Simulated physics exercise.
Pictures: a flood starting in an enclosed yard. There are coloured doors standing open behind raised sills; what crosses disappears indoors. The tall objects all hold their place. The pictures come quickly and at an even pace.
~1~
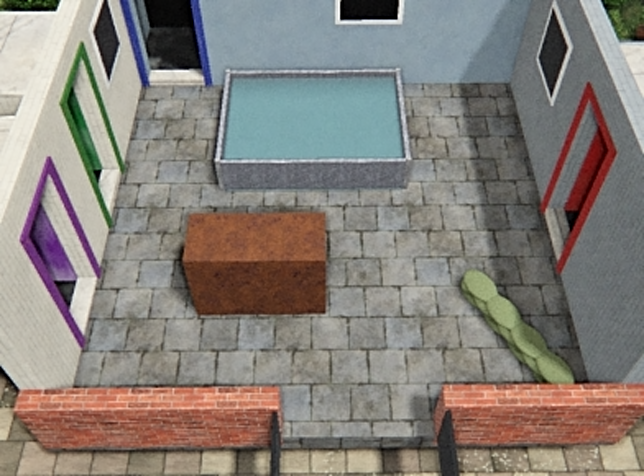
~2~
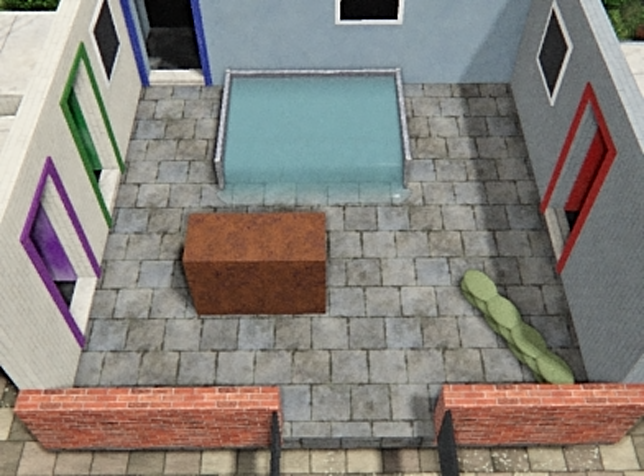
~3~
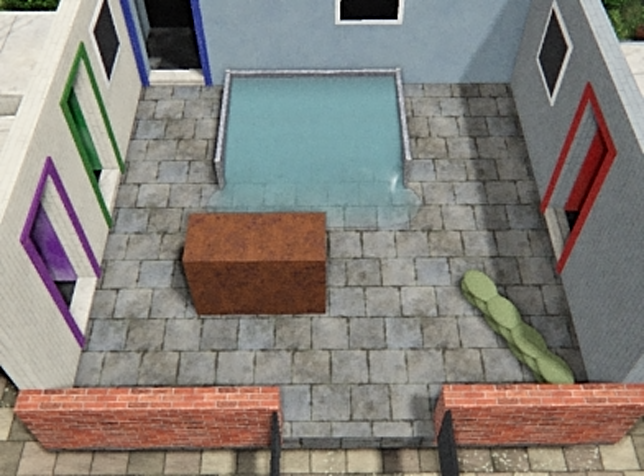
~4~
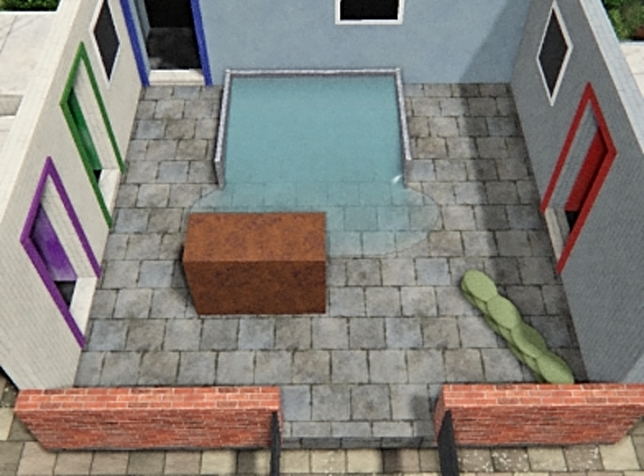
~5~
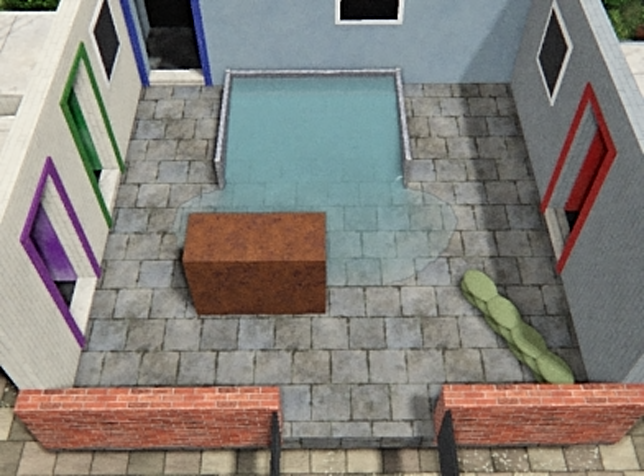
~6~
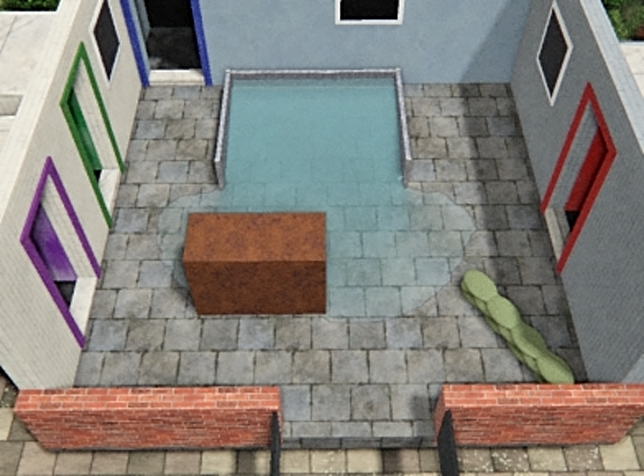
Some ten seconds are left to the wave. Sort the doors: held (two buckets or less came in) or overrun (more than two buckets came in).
Sorted: Purple door overrun, red door held, green door held, blue door held.
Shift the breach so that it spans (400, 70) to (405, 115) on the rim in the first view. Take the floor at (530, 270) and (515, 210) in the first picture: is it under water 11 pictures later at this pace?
Submerged, then submerged.
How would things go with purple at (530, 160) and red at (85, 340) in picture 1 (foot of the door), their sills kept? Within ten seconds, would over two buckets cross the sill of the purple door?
Result for purple: It ends up below.
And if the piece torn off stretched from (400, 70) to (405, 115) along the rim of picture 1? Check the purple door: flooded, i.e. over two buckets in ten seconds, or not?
As I see it, the purple door fails to reach the limit.
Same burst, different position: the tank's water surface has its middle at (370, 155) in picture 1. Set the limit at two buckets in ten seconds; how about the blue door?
Briefly, blue remains below.
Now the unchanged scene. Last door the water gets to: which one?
I'd go with the blue-painted one.
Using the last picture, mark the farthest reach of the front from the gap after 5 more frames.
The farthest point of the front sits at (450, 415).
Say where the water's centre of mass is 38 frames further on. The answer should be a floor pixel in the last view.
The water's middle lies around (328, 244).
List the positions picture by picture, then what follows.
In the first frame, still water in the water tank at (313, 117).
In the second frame, the front is at (405, 194), out from the gap at (313, 178).
In the third frame, the front is at a hidden place, out from the gap at (313, 180).
In the fourth frame, water pours out at (313, 180) and has run to (422, 231).
In the fifth frame, the front is at (437, 245), out from the gap at (313, 181).
In the sixth frame, the front is at (429, 290), out from the gap at (313, 181).
A moment on, water covers 35 % of the floor; the purple door not reached, the red door not reached, the green door not reached, the blue door not reached.
Next, water covers 45 % of the floor; the purple door under two buckets in, the red door not reached, the green door not reached, the blue door not reached.
Then, water covers 60 % of the floor; the purple door over two buckets in, the red door wet at the sill, nothing in, the green door wet at the sill, nothing in, the blue door not reached.
Later, water covers 90 % of the floor; the purple door far over two buckets in, the red door under two buckets in, the green door under two buckets in, the blue door wet at the sill, nothing in.
In the end, water covers 95 % of the floor; the purple door far over two buckets in, the red door under two buckets in, the green door under two buckets in, the blue door wet at the sill, nothing in.
